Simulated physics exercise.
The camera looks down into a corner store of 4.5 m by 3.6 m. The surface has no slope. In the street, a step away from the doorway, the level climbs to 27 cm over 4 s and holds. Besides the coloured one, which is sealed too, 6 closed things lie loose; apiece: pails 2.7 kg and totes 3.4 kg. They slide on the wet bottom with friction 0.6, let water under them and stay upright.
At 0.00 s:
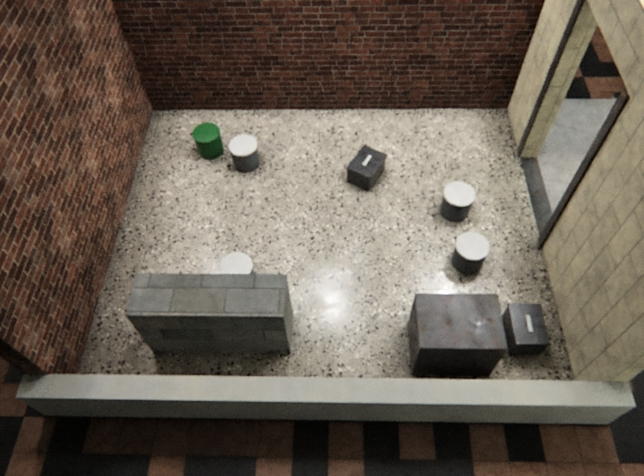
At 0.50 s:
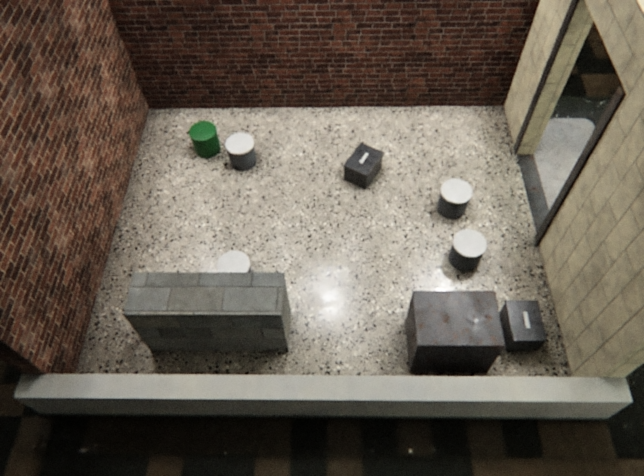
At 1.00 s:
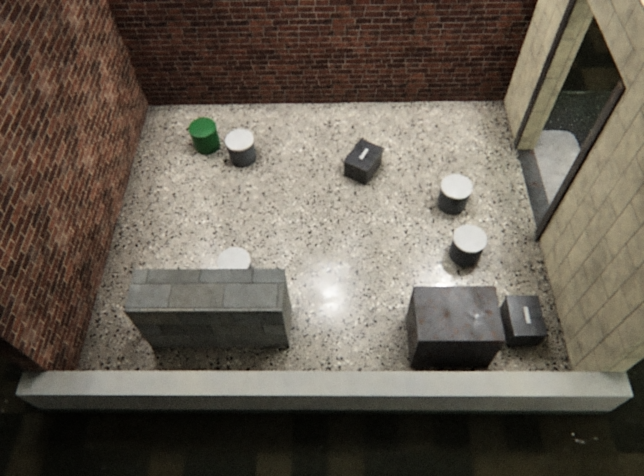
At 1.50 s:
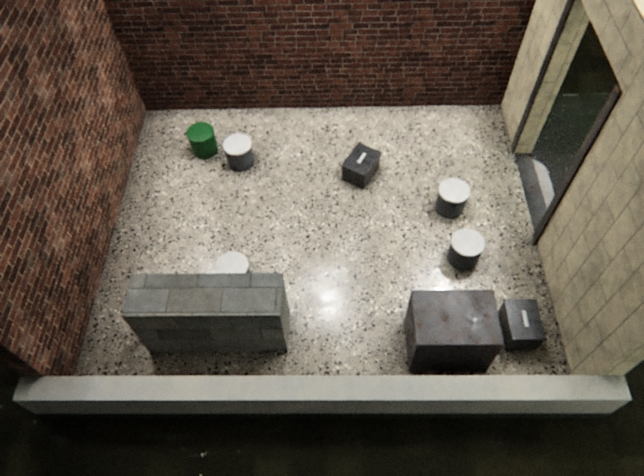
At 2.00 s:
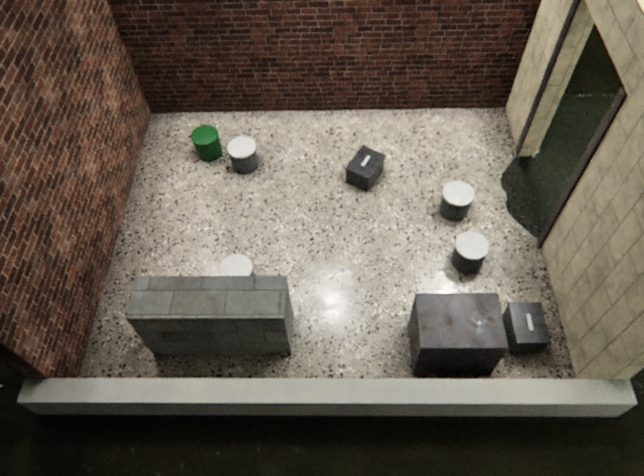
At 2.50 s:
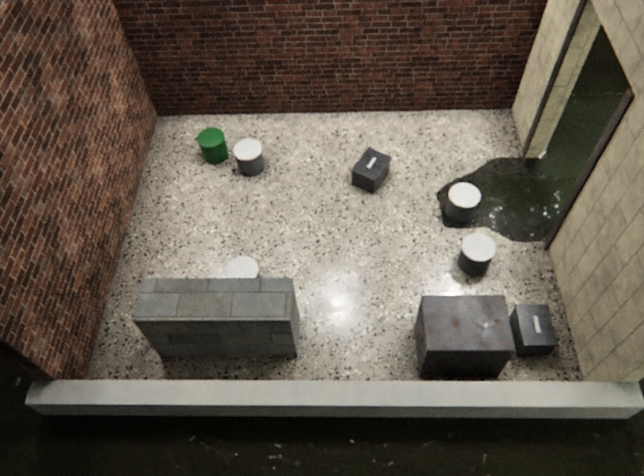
Dark water slips through the doorway on the right and spreads in a small, irregular pool across the speckled floor of a brick-walled corner room, seen from high above. A green pail stands at the back left beside a white-topped grey one, with more pails and dark boxes scattered around and a grey block wall in front. The containers stay put while the water surrounds one pail and the camera shifts very slightly.
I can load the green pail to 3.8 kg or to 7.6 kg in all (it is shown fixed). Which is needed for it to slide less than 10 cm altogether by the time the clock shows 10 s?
For it, neither weight holds it.
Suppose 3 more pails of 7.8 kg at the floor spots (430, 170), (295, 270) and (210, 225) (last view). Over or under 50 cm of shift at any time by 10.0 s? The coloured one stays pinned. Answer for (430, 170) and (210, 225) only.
In turn: Over, more.
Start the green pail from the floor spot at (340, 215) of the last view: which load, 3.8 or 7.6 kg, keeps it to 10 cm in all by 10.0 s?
Neither holds.
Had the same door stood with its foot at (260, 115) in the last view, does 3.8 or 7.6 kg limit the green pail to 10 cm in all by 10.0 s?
Then neither load is enough.
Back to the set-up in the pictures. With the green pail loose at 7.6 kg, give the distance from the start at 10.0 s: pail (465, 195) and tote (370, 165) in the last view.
In that order: 350 cm, 200 cm.
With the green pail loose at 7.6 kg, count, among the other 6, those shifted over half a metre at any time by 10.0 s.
I count 5.
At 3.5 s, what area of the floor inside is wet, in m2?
About 3.5 m2.
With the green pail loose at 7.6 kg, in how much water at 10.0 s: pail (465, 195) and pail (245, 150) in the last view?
Roughly 15 and 15 cm.
After 3.5 s the green pail would be 0 cm from its start with 3.8 kg and 0 cm from its start with 7.6 kg; 0 cm of water round it then.
After 4.5 s the green pail would be 0 cm from its start with 3.8 kg and 0 cm from its start with 7.6 kg; 0 cm of water round it then.
After 7.0 s the green pail would be 70 cm from its start with 3.8 kg and 36 cm from its start with 7.6 kg; 11 cm of water round it then.
After 10.0 s the green pail would be 87 cm from its start with 3.8 kg and 117 cm from its start with 7.6 kg; 16 cm of water round it then.
